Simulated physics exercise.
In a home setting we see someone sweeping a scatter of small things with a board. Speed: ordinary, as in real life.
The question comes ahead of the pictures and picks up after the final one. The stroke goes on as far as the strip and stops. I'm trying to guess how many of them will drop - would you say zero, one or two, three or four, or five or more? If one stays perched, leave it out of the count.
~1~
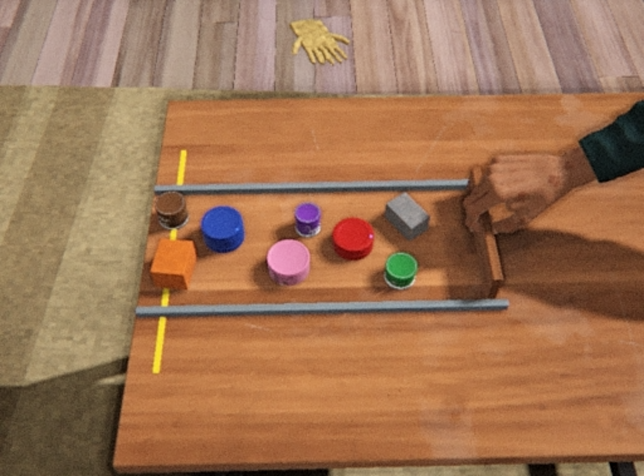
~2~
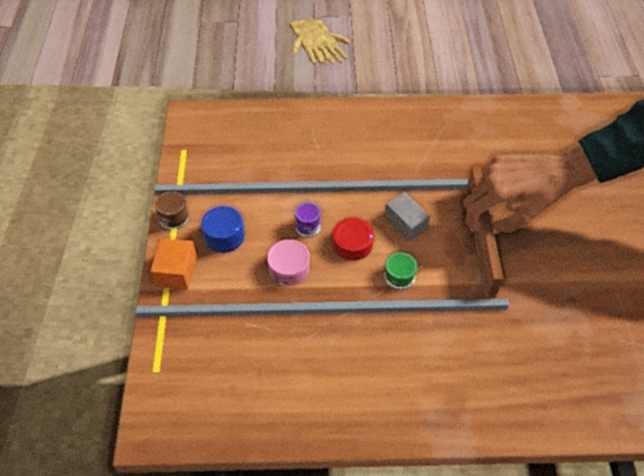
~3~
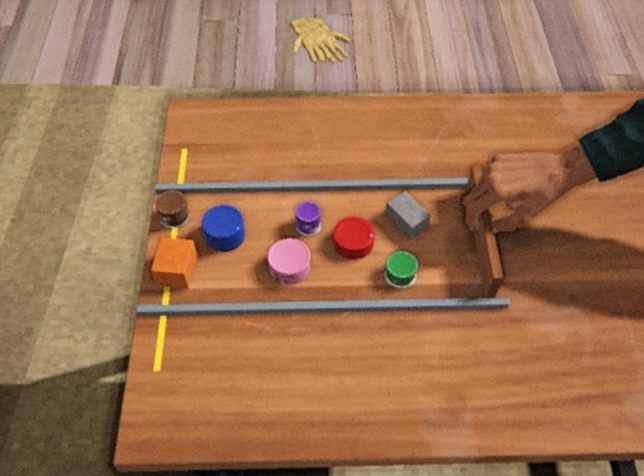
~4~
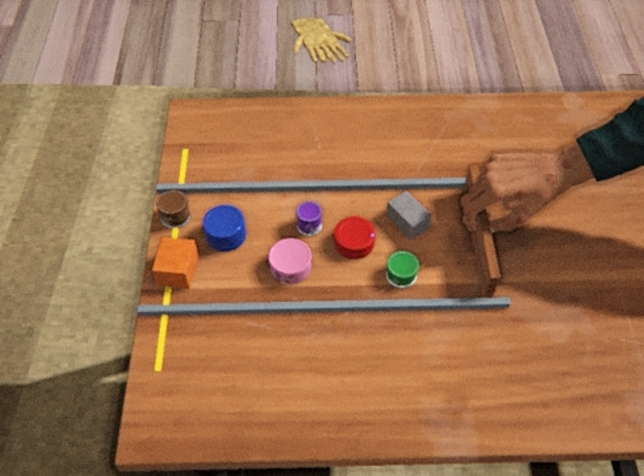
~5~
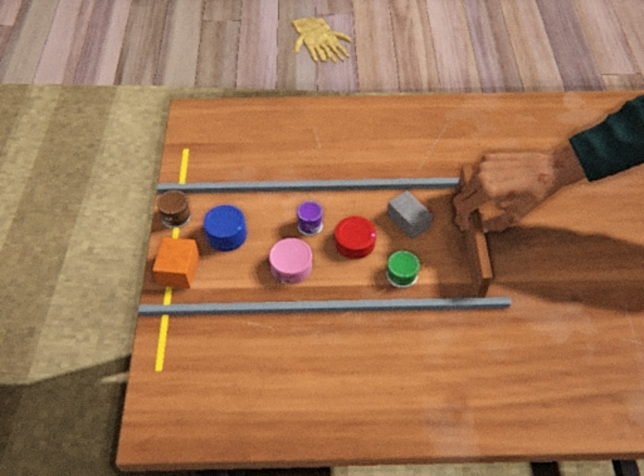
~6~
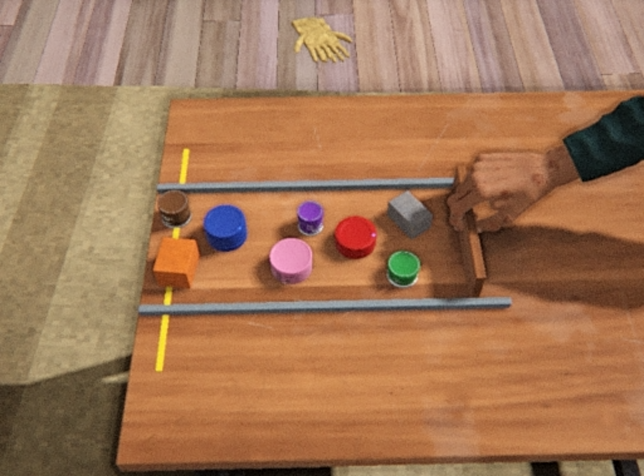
I'd say five or more.
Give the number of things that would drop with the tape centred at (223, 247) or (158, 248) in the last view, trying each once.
The floor gets 1 the first time and 8 the second.
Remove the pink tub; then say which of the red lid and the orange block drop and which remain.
Looking at the two, the red lid stays up top and the orange block ends up below.
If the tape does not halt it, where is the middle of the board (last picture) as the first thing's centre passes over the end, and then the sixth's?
At (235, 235) for the first, at (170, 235) for the sixth.
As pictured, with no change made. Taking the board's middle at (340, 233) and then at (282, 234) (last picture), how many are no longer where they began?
I count 5 first and 6 after.
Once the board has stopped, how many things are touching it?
That makes 3.
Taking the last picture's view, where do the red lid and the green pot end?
Red lid at (152, 249), green pot at (152, 287).
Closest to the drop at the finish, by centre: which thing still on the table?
That's the red lid.
Early on, none off yet; brown tin at rest near (175, 209); orange block at rest near (177, 263); blue lid at rest near (226, 228).
A while later, none off yet; brown tin at rest near (175, 209); orange block at rest near (177, 263); blue lid travelled a little near (202, 232).
Finally, the number that fall off is five or more; lost, purple pot, pink tub, blue lid, orange block and brown tin.
